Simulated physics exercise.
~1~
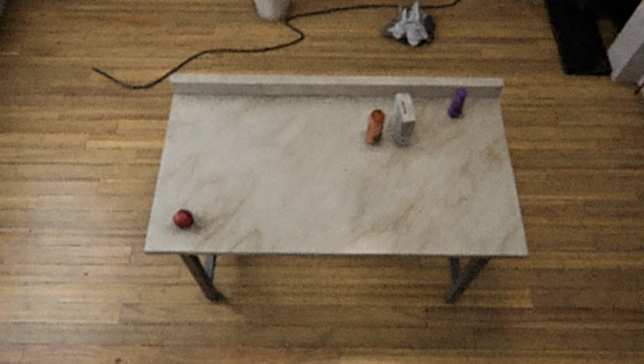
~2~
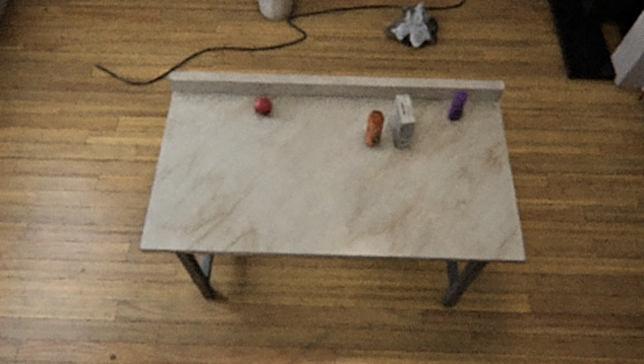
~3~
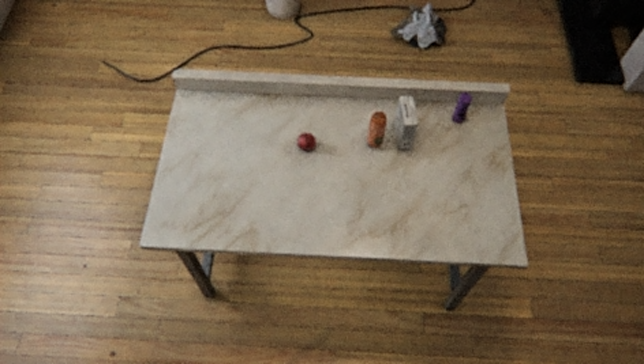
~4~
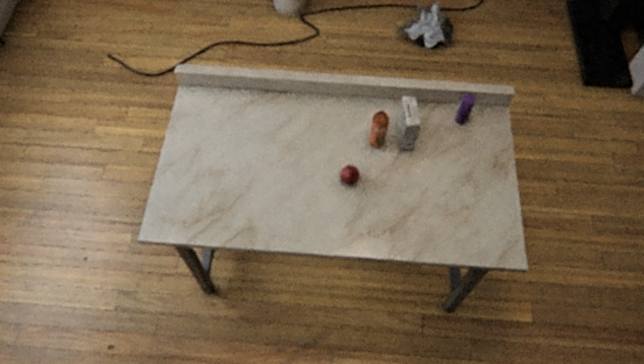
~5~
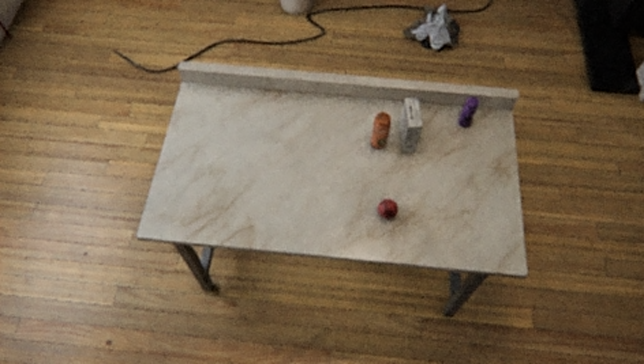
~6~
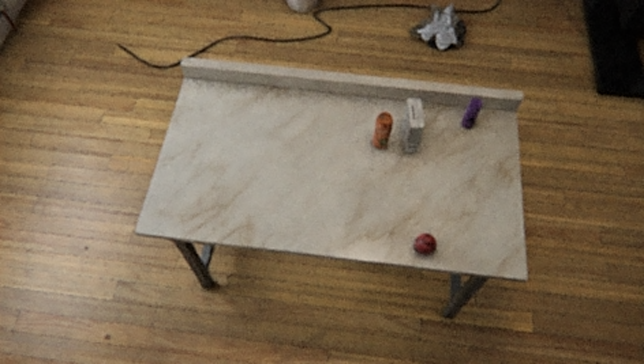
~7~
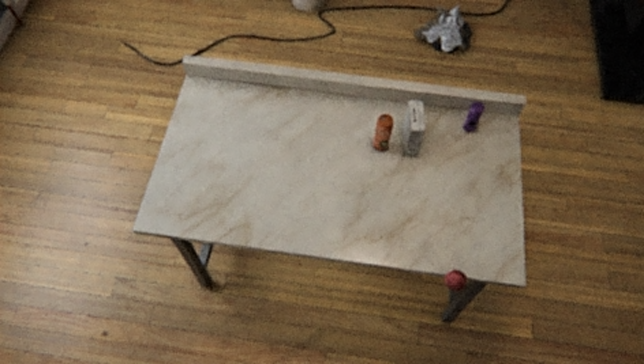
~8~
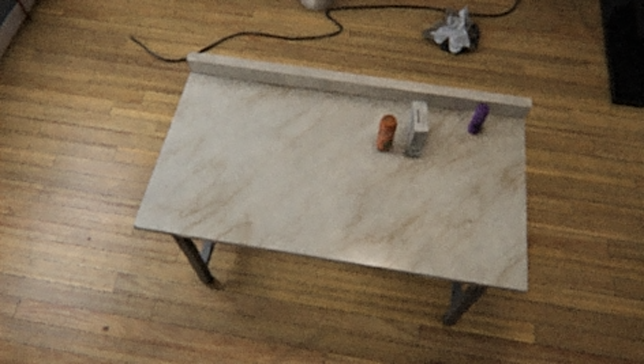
A red ball starts near the front left corner of a pale, marbled table on a wooden floor, seen from above as the view drifts slightly. An orange can, a white packet and a purple shaker stand toward the back right, near a raised rail along the far edge. The ball travels right and up to the rail, then heads back down and to the right. It passes in front of the orange can and white packet without touching them, reaches the front edge near the right corner and disappears from view. The three other objects remain standing in place.
